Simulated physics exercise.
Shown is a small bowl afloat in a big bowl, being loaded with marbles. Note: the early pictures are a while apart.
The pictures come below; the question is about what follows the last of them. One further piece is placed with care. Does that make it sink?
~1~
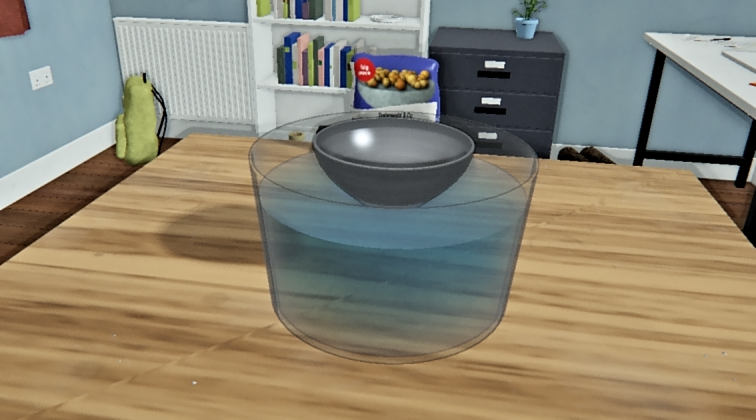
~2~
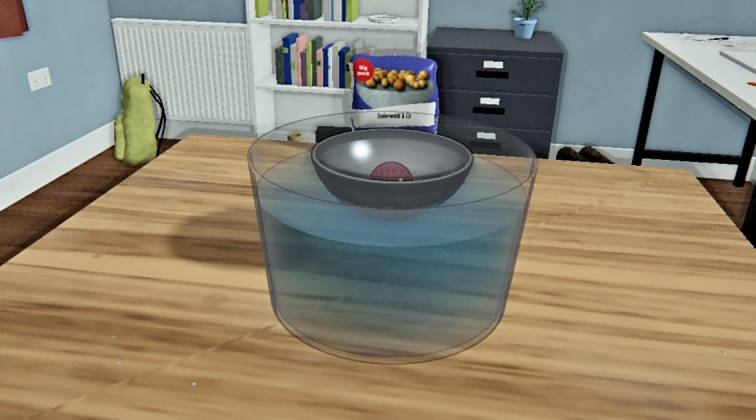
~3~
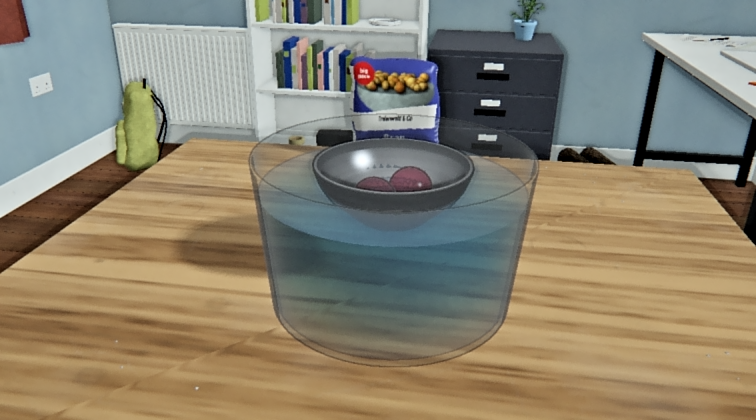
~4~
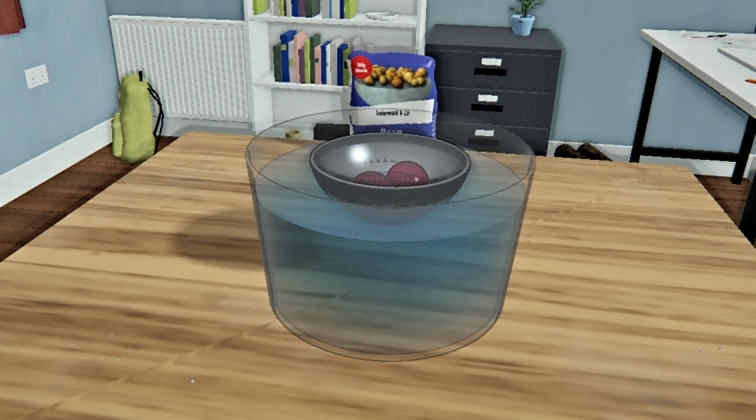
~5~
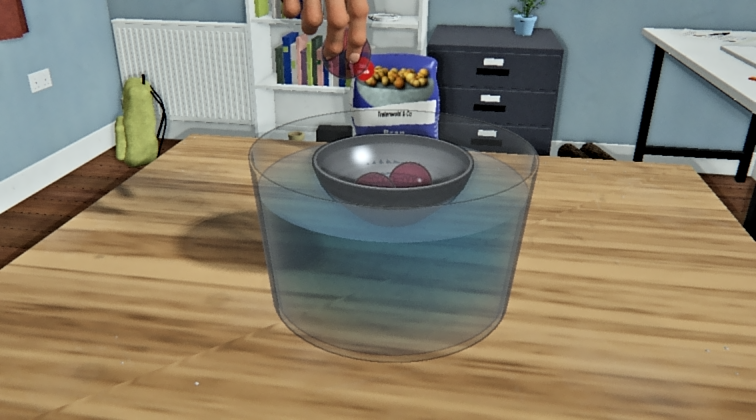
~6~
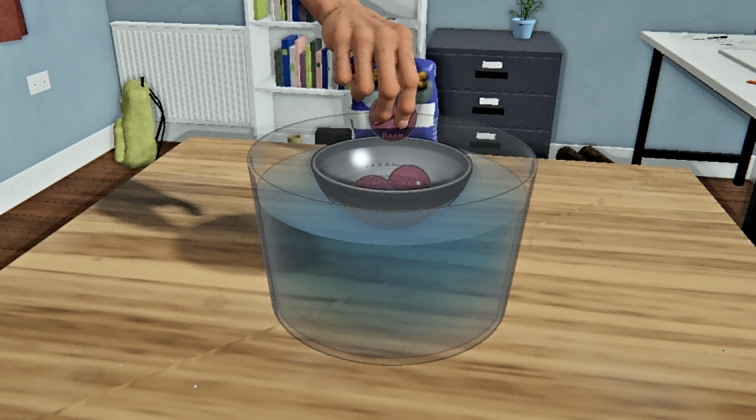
Still floats.
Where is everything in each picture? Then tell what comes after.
In the first frame, small bowl (394, 141) empty; most of its side above the surface.
In the second frame, small bowl (392, 154) with one aboard; about half of its side above the surface.
In the third frame, small bowl (393, 164) with two aboard; about a third of its side above the surface.
In the fourth frame, small bowl (390, 159) with two aboard; about a third of its side above the surface.
In the fifth frame, small bowl (393, 160) with two aboard; about a third of its side above the surface; the next glass marble in the hand at (346, 54).
In the sixth frame, small bowl (392, 162) with two aboard; about a third of its side above the surface; the next glass marble in the hand at (393, 117).
A moment on, the glass marble is in and the small bowl dips.
Further on, it steadies; about a fifth of its side above the surface.
When it is over, the small bowl floats; about a fifth of its side above the surface.
